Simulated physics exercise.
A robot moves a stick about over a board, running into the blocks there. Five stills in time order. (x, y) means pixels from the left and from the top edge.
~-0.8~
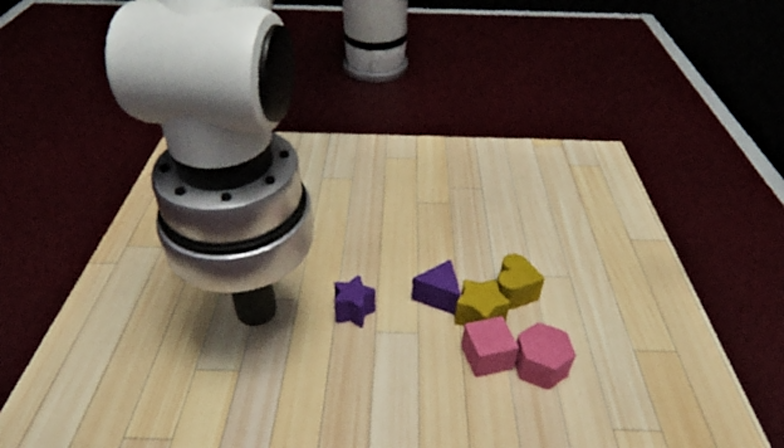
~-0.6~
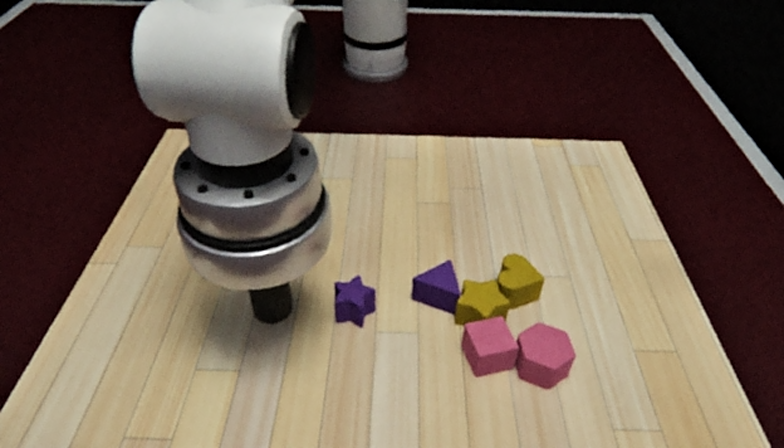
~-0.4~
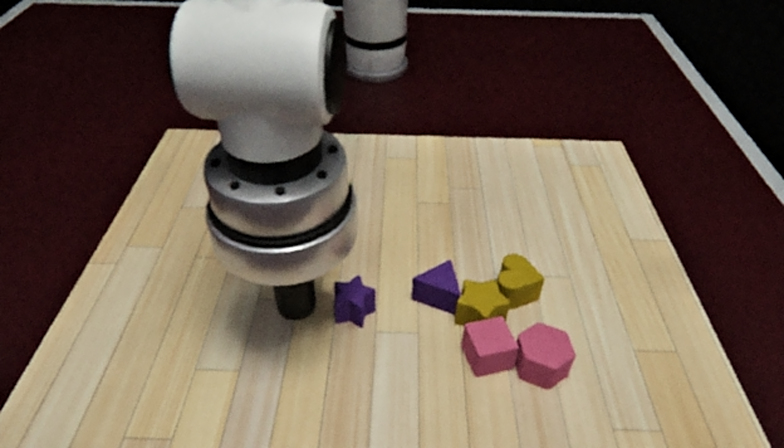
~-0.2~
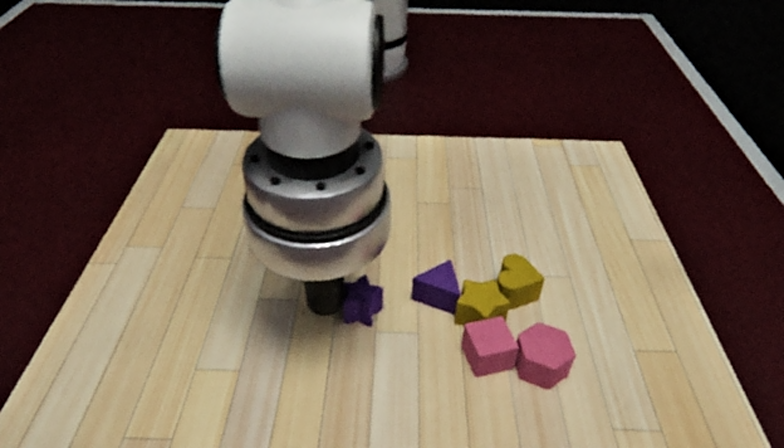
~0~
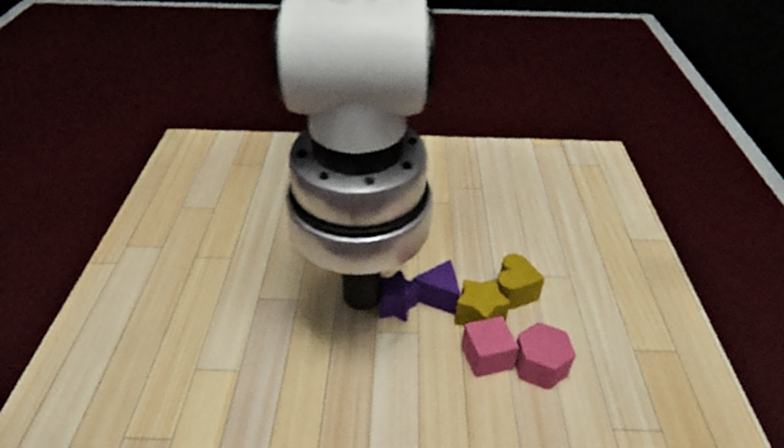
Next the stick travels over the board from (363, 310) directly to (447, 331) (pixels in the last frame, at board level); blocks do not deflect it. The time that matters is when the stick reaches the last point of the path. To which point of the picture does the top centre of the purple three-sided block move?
Close to (461, 265).
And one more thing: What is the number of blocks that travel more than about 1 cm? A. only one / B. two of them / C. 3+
That would be C.
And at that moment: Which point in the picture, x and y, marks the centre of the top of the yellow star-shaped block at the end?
Somewhere near (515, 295).
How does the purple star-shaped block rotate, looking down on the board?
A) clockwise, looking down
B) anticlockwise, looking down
My answer is option B.
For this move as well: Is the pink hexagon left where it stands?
Answer: Yes.
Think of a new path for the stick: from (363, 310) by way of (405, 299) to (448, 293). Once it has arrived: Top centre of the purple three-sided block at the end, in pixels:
My estimate: (502, 254).
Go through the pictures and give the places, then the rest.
In the first frame, tip of the stick (257, 312), middles of tops, purple star-shaped block (353, 290), purple three-sided block (441, 276), yellow star-shaped block (483, 295), yellow heart (519, 271), pink hexagon (547, 344).
In the second frame, stick (274, 310), nothing pushed.
In the third frame, stick (297, 307), nothing pushed.
In the fourth frame, stick (326, 303), purple star-shaped block (361, 290).
In the fifth frame, stick (362, 297), purple star-shaped block (397, 285), purple three-sided block (441, 276), yellow star-shaped block (483, 295), yellow heart (519, 271), pink hexagon (547, 344).
What follows on the original path. Halfway along, stick (406, 308); purple star-shaped block (439, 290); purple three-sided block (454, 268), turned 15° clockwise.
At the end, stick (448, 318); purple star-shaped block (474, 292), turned 30° anticlockwise; purple three-sided block (460, 265); yellow star-shaped block (515, 295), turned 30° clockwise; yellow heart (537, 268), turned 50° anticlockwise; pink hexagon unmoved.
